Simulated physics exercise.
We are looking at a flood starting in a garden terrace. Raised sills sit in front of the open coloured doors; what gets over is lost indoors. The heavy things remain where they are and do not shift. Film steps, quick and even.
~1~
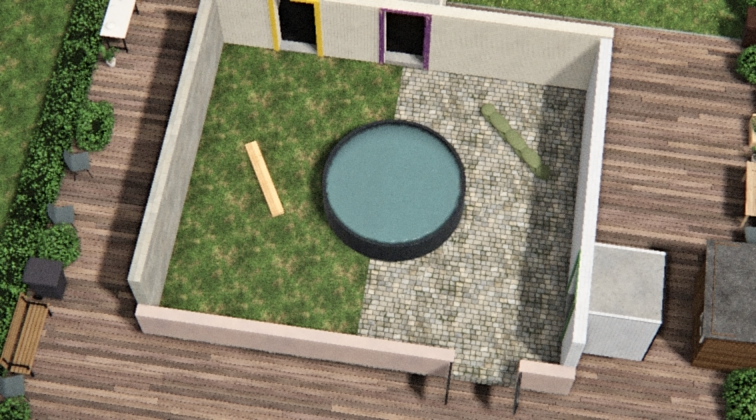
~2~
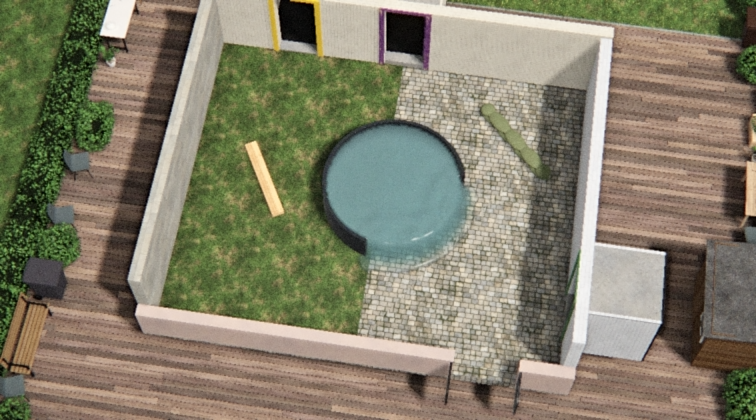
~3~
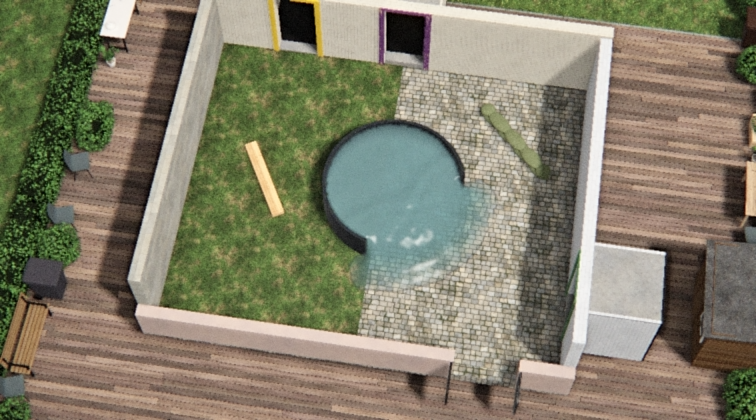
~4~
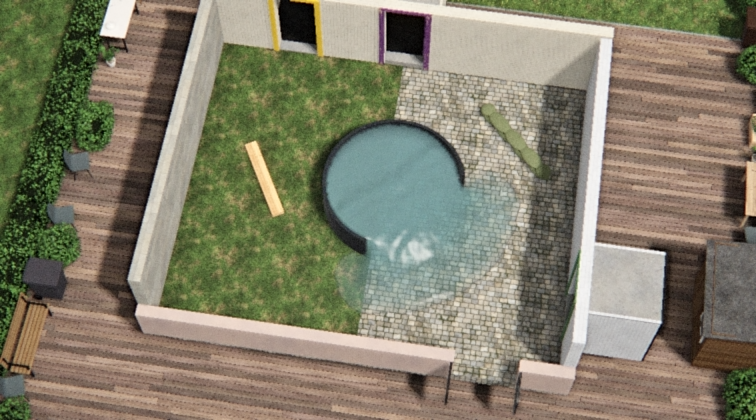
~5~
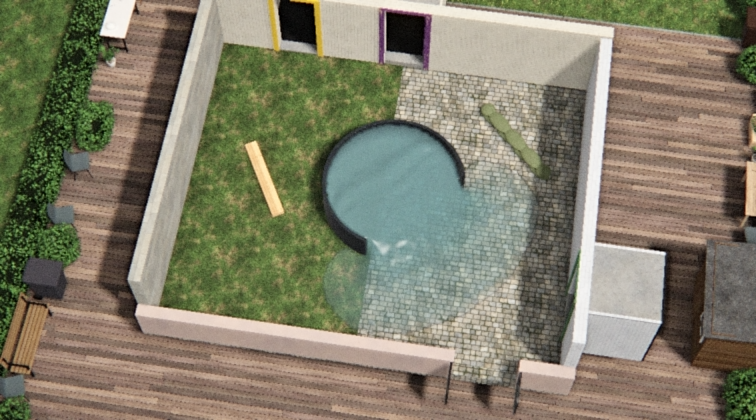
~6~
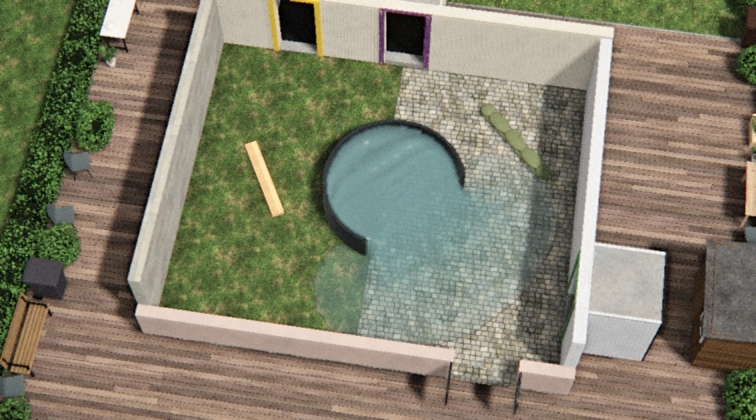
To begin with, still water fills a round, dark-rimmed pool in a walled garden terrace of grass and paving. The rim's lower-right side opens, and water pours out over the paving. It then fans out, covering more of the paving to the right and a patch of grass below the pool.
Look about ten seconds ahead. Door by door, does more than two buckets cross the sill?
As I see it, I predict the yellow door will remain at two buckets or below, I predict the purple door will remain at two buckets or below, I predict the green door will overshoot two buckets.
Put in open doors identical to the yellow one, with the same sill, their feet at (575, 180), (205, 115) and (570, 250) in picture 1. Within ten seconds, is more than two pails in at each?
Door by door: Gets past, stays short, gets past.
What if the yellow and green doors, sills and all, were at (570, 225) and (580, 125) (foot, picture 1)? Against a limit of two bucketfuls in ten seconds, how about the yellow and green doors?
Well, the yellow door tops the limit, and the green door comes up short as well.
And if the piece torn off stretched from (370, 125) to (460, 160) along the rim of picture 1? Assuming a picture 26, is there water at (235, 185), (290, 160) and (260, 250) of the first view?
Taking the three spots as listed, they end up spared, spared and spared.
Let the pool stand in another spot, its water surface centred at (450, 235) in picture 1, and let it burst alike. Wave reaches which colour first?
That would be the door marked green, I think.
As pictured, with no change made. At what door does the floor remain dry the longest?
The one in yellow.
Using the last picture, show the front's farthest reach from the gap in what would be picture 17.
Look around (582, 112).
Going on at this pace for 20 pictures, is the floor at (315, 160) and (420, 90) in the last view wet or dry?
Untouched, then untouched.
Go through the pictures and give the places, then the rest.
Still water in the round pool at (394, 183), in the first picture.
The front is at (466, 187), out from the gap at (435, 242), in the second picture.
Water pours out at (435, 243) and has run to (355, 277), in the third picture.
The front is at (341, 288), out from the gap at (435, 244), in the fourth picture.
Water pours out at (435, 244) and has run to (520, 180), in the fifth picture.
The front is at a hidden place, out from the gap at (435, 244), in the sixth picture.
A moment on, water covers 35 % of the floor; the yellow door not reached, the purple door not reached, the green door wet at the sill, nothing in.
Next, water covers 40 % of the floor; the yellow door not reached, the purple door not reached, the green door under two buckets in.
Then, water covers 50 % of the floor; the yellow door not reached, the purple door not reached, the green door far over two buckets in.
Later, water covers 65 % of the floor; the yellow door not reached, the purple door wet at the sill, nothing in, the green door far over two buckets in.
In the end, water covers 90 % of the floor; the yellow door wet at the sill, nothing in, the purple door wet at the sill, nothing in, the green door far over two buckets in.
